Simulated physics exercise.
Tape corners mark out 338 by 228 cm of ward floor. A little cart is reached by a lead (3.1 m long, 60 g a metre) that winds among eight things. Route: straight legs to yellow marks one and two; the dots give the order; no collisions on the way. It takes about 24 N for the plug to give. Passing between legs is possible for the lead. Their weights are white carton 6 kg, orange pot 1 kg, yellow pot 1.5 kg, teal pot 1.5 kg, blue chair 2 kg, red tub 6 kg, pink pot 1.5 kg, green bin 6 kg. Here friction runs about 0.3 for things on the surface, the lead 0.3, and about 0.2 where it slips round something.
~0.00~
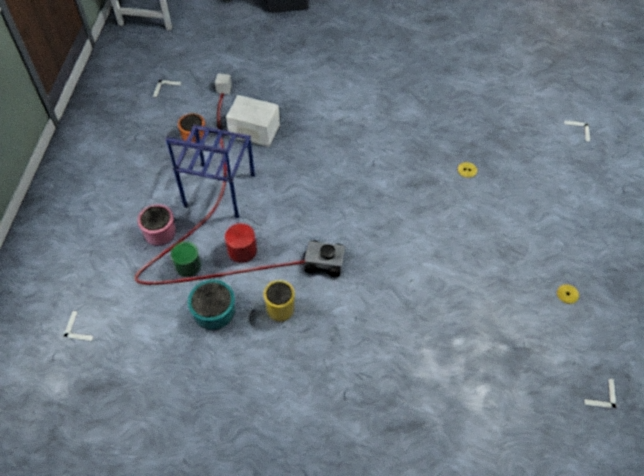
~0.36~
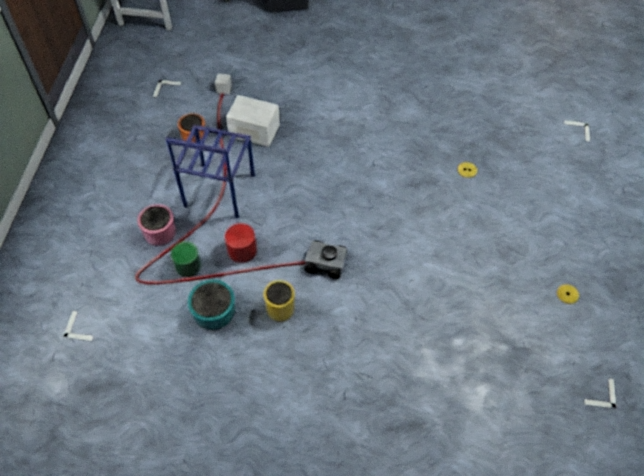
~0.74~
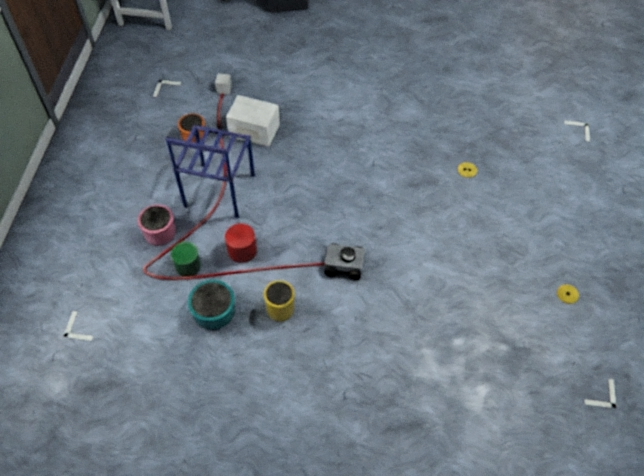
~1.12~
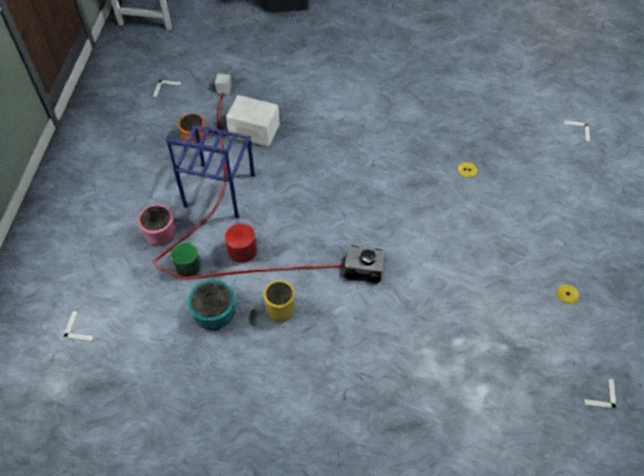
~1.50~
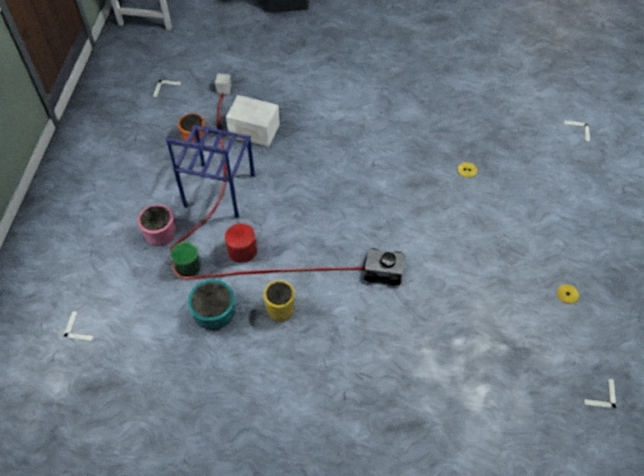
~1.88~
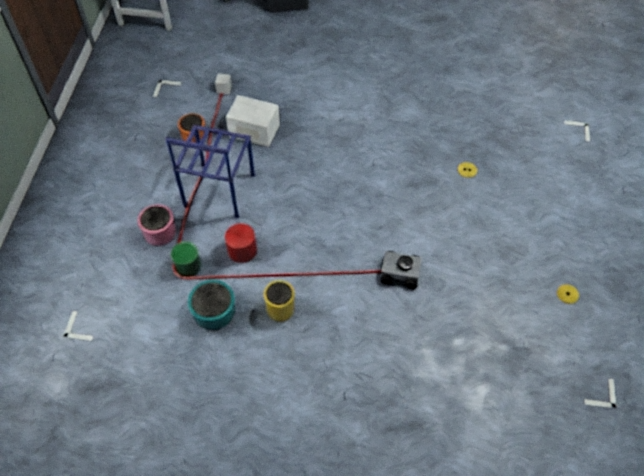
A small cart rolls right across the floor, pulling its red lead tight among pots.
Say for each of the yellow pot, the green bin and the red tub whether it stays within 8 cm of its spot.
Yellow pot: In position, green bin: Out of position, red tub: In position.
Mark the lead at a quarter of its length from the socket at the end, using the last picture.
(205, 293), approximately.
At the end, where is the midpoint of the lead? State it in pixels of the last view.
(330, 288), roughly.
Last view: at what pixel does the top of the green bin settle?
Resting point is at approximately (212, 238).
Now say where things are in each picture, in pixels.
The first frame shows shows, yellow pot (279, 293); green bin (185, 253); red tub (240, 236); marks (568, 294) (467, 170); lead runs through (268, 267); cart (317, 260).
In the second frame, shows, lead runs through (270, 267); cart (319, 261).
In the third frame, shows, lead runs through (288, 267); cart (337, 263).
In the fourth frame, shows, lead runs through (307, 267); cart (357, 265).
In the fifth frame, shows, lead runs through (327, 269); cart (377, 268).
The sixth frame shows shows, yellow pot (279, 293); green bin (185, 253); red tub (240, 236); lead runs through (247, 276) (343, 273); cart (393, 271).
After 3.6 s, cart at (488, 283), plug out; green bin 20 cm off its start.
After 5.3 s, cart at (561, 284), plug out; green bin 20 cm off its start.
After 6.9 s, cart at (508, 220), plug out; green bin 20 cm off its start at (212, 238).
After 8.6 s, cart at (468, 169), plug out; green bin 20 cm off its start.
After 9.0 s, cart at (468, 169), plug out; green bin 20 cm off its start at (212, 238), red tub 0 cm off its start at (240, 235), yellow pot 0 cm off its start at (279, 293).
